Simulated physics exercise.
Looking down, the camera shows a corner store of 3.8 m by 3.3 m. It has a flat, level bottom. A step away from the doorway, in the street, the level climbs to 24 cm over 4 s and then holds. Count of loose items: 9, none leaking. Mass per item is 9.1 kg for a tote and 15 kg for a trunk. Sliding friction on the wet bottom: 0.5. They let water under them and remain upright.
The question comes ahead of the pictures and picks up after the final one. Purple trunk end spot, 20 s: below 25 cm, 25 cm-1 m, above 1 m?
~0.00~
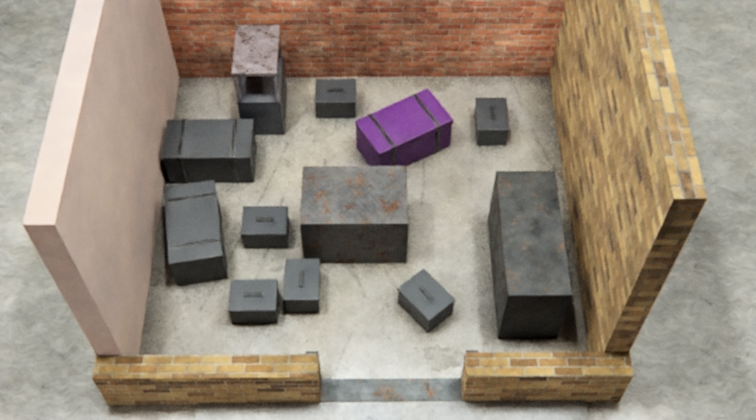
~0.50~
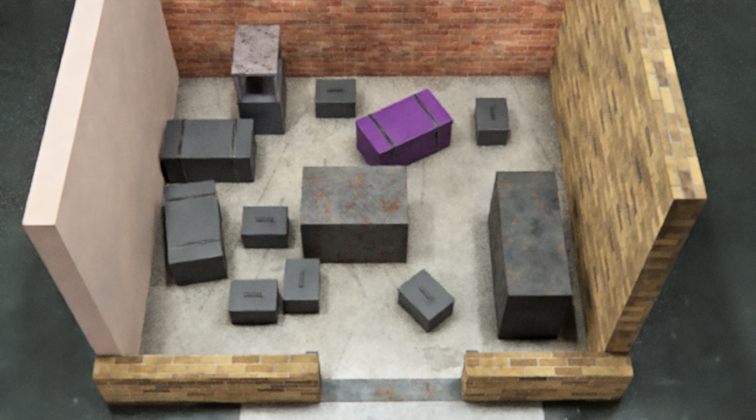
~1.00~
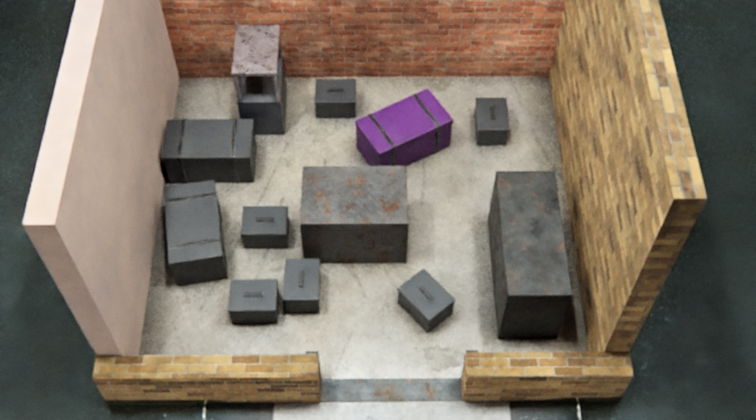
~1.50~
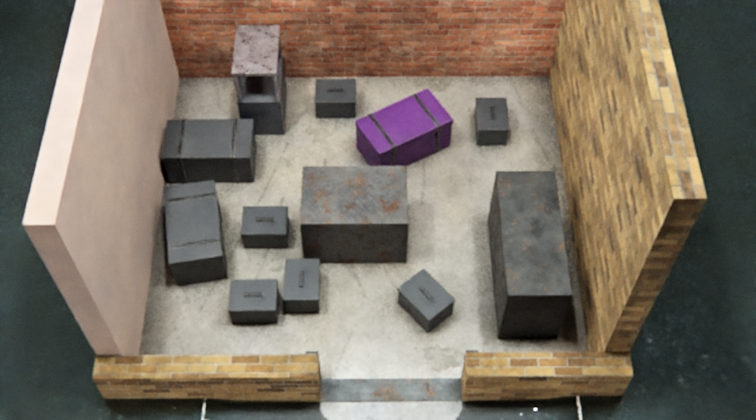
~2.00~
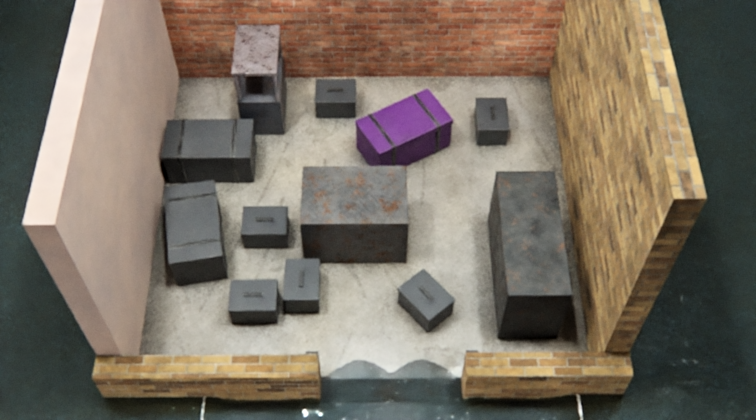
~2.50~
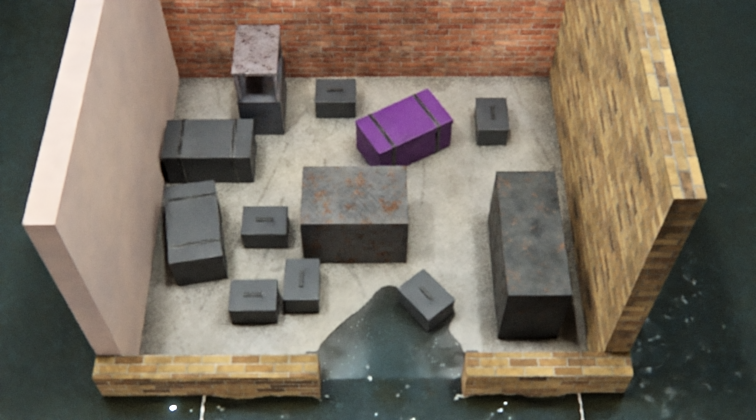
Between 25 cm and 1 m.
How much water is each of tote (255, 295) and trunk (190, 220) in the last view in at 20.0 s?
Depth approx. 22 cm / 21 cm.
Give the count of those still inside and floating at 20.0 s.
Total: 9.
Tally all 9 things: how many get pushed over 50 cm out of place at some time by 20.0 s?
Count: 9.
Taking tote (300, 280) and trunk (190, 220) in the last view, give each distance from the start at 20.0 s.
60 cm and 10 cm respectively.
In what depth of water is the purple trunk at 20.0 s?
I'd put it at about 20 cm.
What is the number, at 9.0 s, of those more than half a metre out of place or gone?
Result: 5.
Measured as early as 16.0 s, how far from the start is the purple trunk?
Roughly 80 centimetres by that point.
After 4.0 s the purple trunk is near (404, 120), 0.0 m from its start, aground; 0 afloat.
After 9.0 s the purple trunk is near (355, 141), 0.5 m from its start, afloat; 9 afloat.
After 16.0 s the purple trunk is near (317, 88), 0.9 m from its start, afloat; 9 afloat.
After 20.0 s the purple trunk is near (341, 72), 0.7 m from its start, afloat; 9 afloat.
